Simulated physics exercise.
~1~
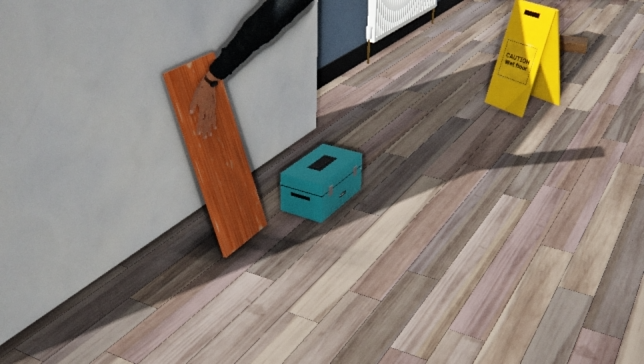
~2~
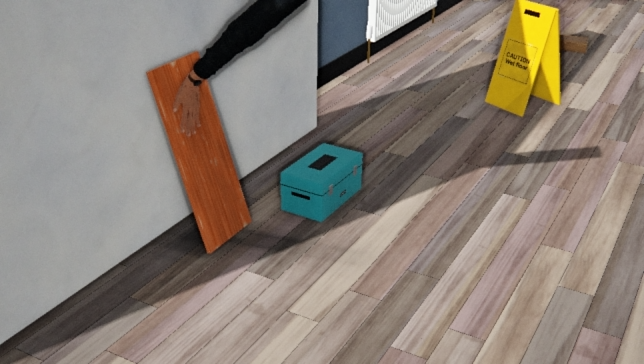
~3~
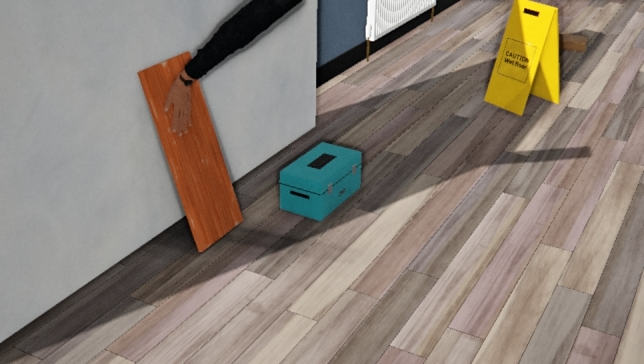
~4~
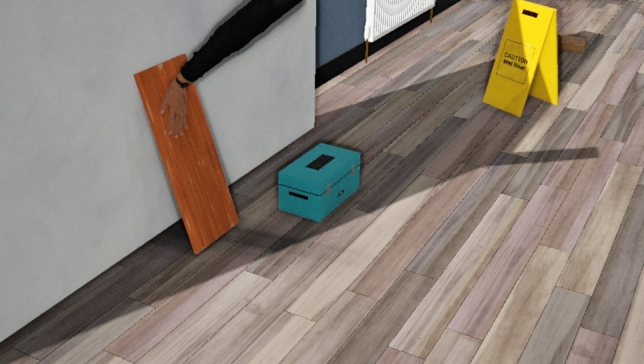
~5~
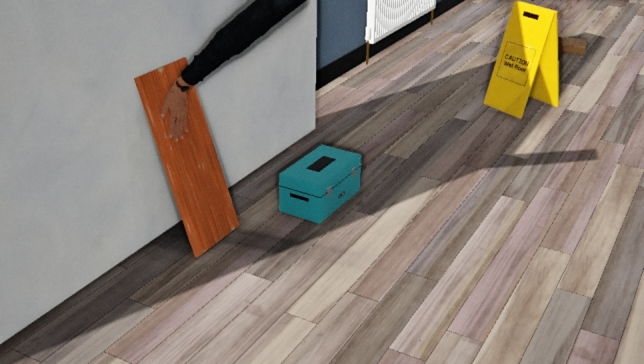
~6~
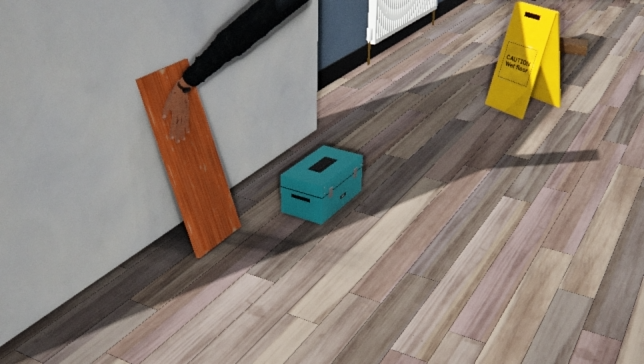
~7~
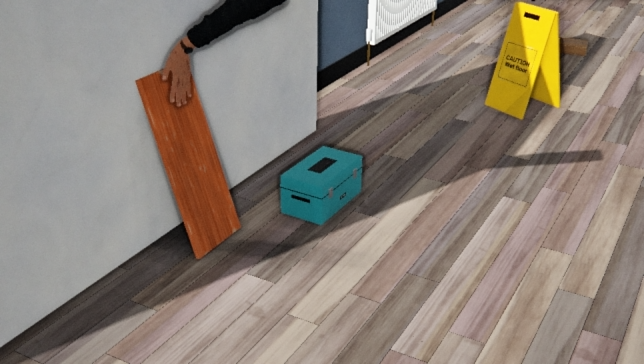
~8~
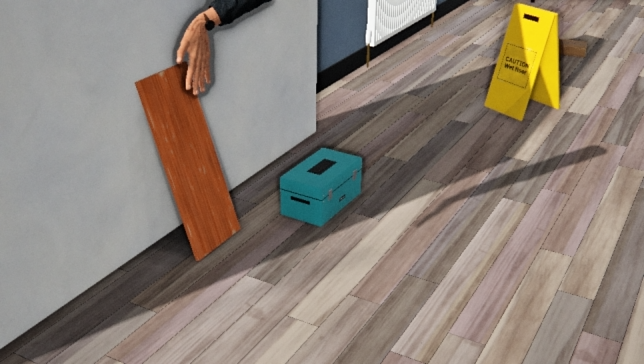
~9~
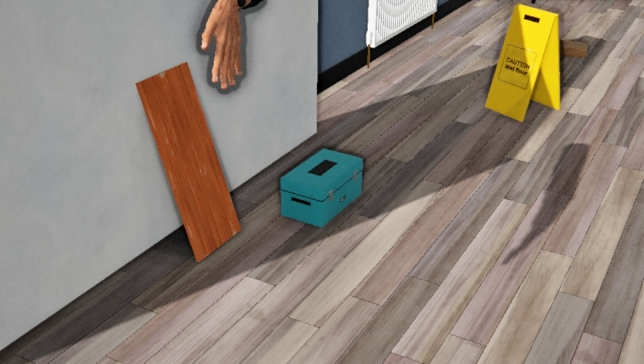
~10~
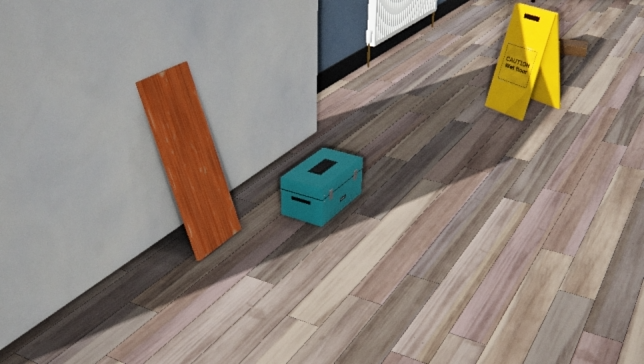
A dark-sleeved arm reaches in from the top, its hand on a leaning orange wooden board before a bare grey wall, seen from above by a slightly swaying hand-held camera. A turquoise toolbox sits on the wood-plank floor to the right of the board, with a yellow caution sign farther off at the upper right. The hand shifts the board a little to the left and holds it there against the wall. Then it slides to the top edge, lets go and draws away upward out of view. The board stays leaning, and the toolbox remains in its place.
